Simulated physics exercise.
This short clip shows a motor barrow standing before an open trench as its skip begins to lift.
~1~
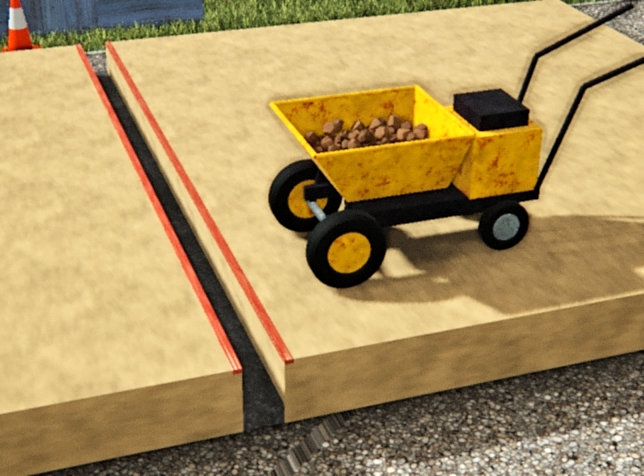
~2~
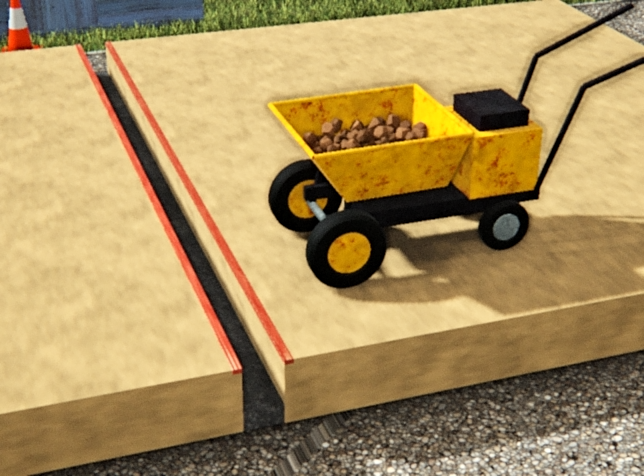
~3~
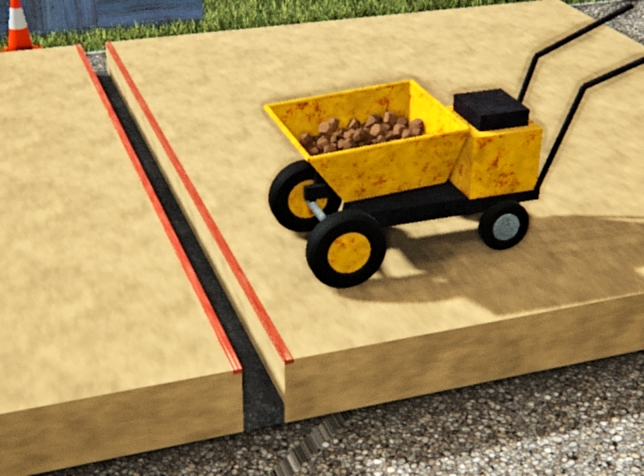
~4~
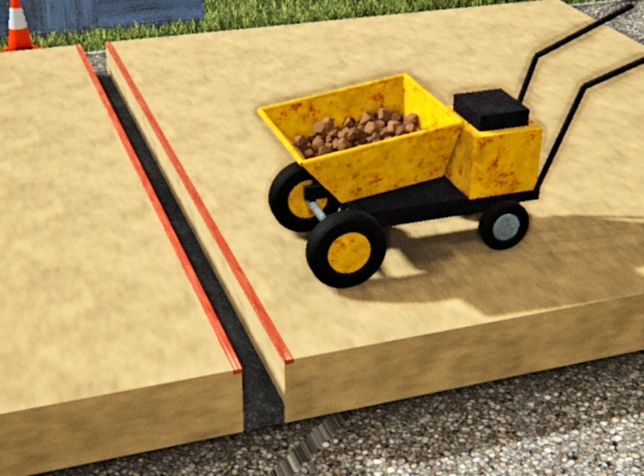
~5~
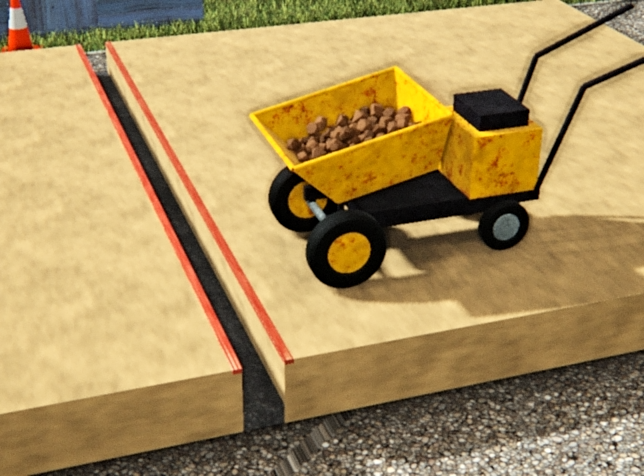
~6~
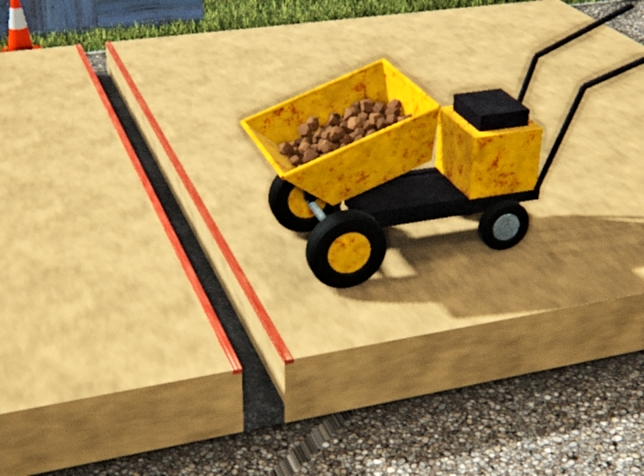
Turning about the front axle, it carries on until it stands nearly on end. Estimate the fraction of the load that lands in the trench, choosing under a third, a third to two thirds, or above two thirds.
What ends in the trench is going to be one-third to two-thirds of the load.
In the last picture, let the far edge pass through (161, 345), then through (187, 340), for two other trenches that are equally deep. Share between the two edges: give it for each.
The first case gives around 100 percent, and the second around 100 percent.
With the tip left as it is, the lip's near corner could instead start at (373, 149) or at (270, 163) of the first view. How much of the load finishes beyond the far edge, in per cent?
That comes to some 0 in a hundred for the first try and some 80 in a hundred for the second.
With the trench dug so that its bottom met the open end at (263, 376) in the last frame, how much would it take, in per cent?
Something close to 40 per cent.
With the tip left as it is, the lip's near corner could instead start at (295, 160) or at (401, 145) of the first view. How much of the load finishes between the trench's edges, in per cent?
0 % and 20 %.
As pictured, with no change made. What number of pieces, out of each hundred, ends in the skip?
It is some 0 percent.
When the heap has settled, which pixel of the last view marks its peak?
The topmost point rests at roughly pixel (170, 258) in the last view.
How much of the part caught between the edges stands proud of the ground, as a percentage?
It works out at about 0 percent.
Soon after the last picture, skip tipped steeply; all in the skip.
A little later, skip tipped right over; most in the skip; a small part in or heaped over the trench; a small part beyond it; a stray few falling.
Later still, skip tipped right over; a small part in the skip; about half in or heaped over the trench; about half beyond it.
By the end, skip tipped right over; about half in or heaped over the trench; about half beyond it.
